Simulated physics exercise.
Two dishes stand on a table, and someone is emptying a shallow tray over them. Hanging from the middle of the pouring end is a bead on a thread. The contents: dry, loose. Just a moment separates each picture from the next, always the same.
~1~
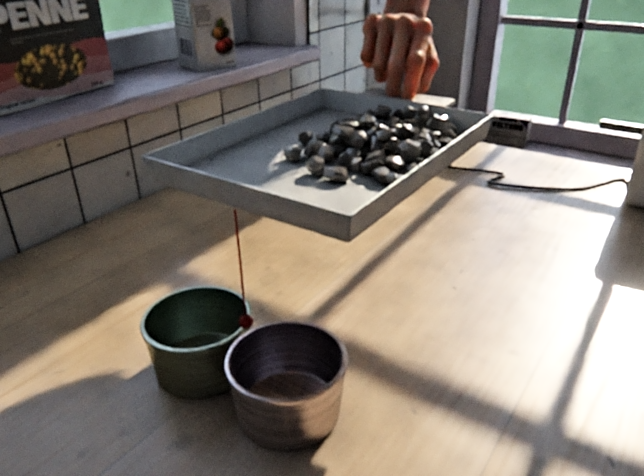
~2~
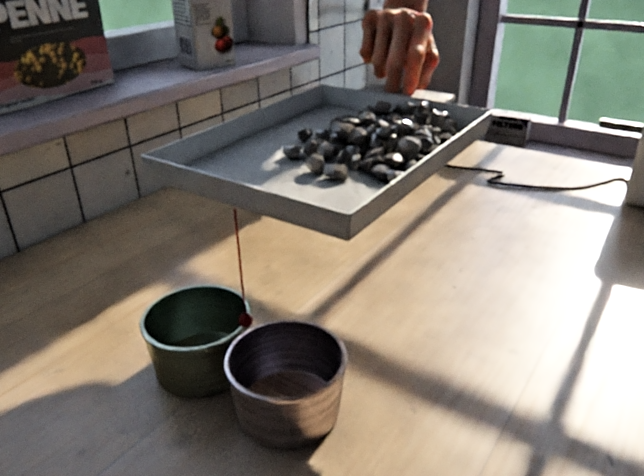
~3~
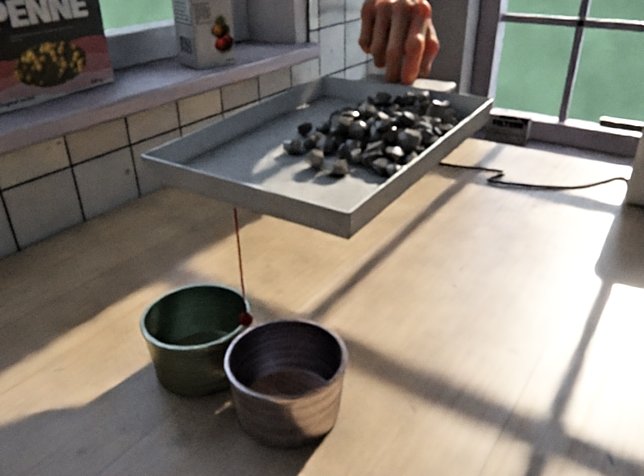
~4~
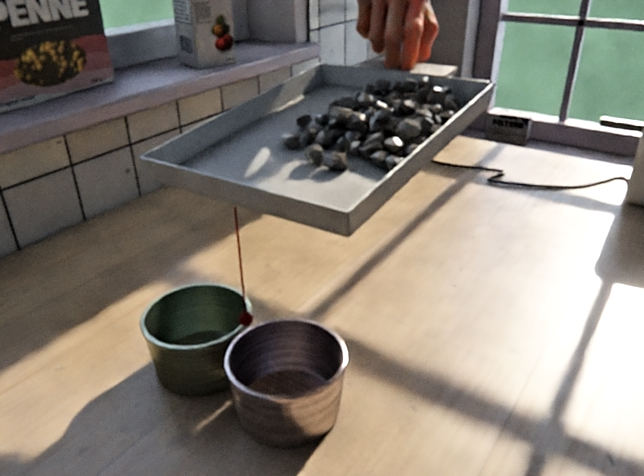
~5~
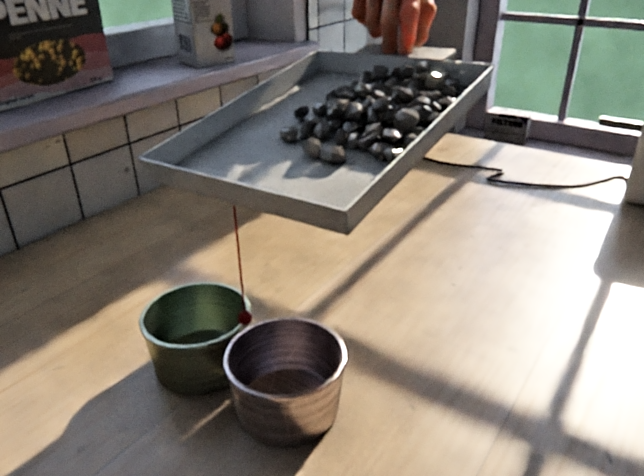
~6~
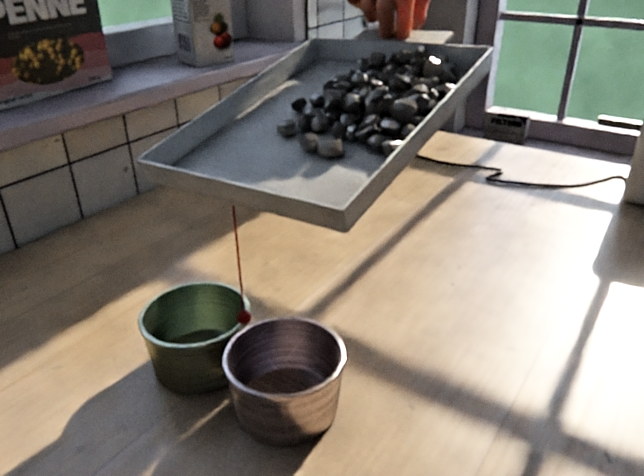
On a sunlit wooden counter by a window, a hand holds the far end of a shallow grey tray of dark stones above a green bowl and a brown one. The hand steadily lifts that end, steepening the tray, while the stones stay bunched toward the back and the red bead hangs almost still.
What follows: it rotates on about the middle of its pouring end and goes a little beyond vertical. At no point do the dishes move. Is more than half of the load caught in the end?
No.
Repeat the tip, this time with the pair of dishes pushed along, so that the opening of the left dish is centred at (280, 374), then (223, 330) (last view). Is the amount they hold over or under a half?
Well, it comes to a lesser portion at first and a lesser portion after that.
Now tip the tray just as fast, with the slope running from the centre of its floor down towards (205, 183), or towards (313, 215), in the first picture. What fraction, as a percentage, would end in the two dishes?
In turn some 50 and 30 per cent.
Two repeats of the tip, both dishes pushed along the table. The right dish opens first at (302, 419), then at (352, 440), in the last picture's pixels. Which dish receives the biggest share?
One: The left one. Two: The dish on the left.
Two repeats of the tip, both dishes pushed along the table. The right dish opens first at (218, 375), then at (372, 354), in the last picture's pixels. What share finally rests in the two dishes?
Respectively 90 % and 0 %.
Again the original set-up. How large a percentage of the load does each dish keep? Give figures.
Looks like close to 20 % lands in the left dish and close to 0 % in the right one.
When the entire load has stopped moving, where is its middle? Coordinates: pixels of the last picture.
Once nothing moves, the middle sits near (151, 422).
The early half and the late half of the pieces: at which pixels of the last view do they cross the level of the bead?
Points: About (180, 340), then about (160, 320).
Soon, tray tipped steeply; nearly all on the tray; a stray few outside both; a stray few in the air.
A while on, tray tipped right over; about half on the tray; a stray few in the right dish; a stray few in the left dish; about a quarter outside both; about a quarter in the air.
Towards the end, tray tipped past a quarter turn; a stray few in the right dish; about a quarter in the left dish; most outside both.
Finally, tray tipped past a quarter turn; a stray few in the right dish; about a quarter in the left dish; most outside both.
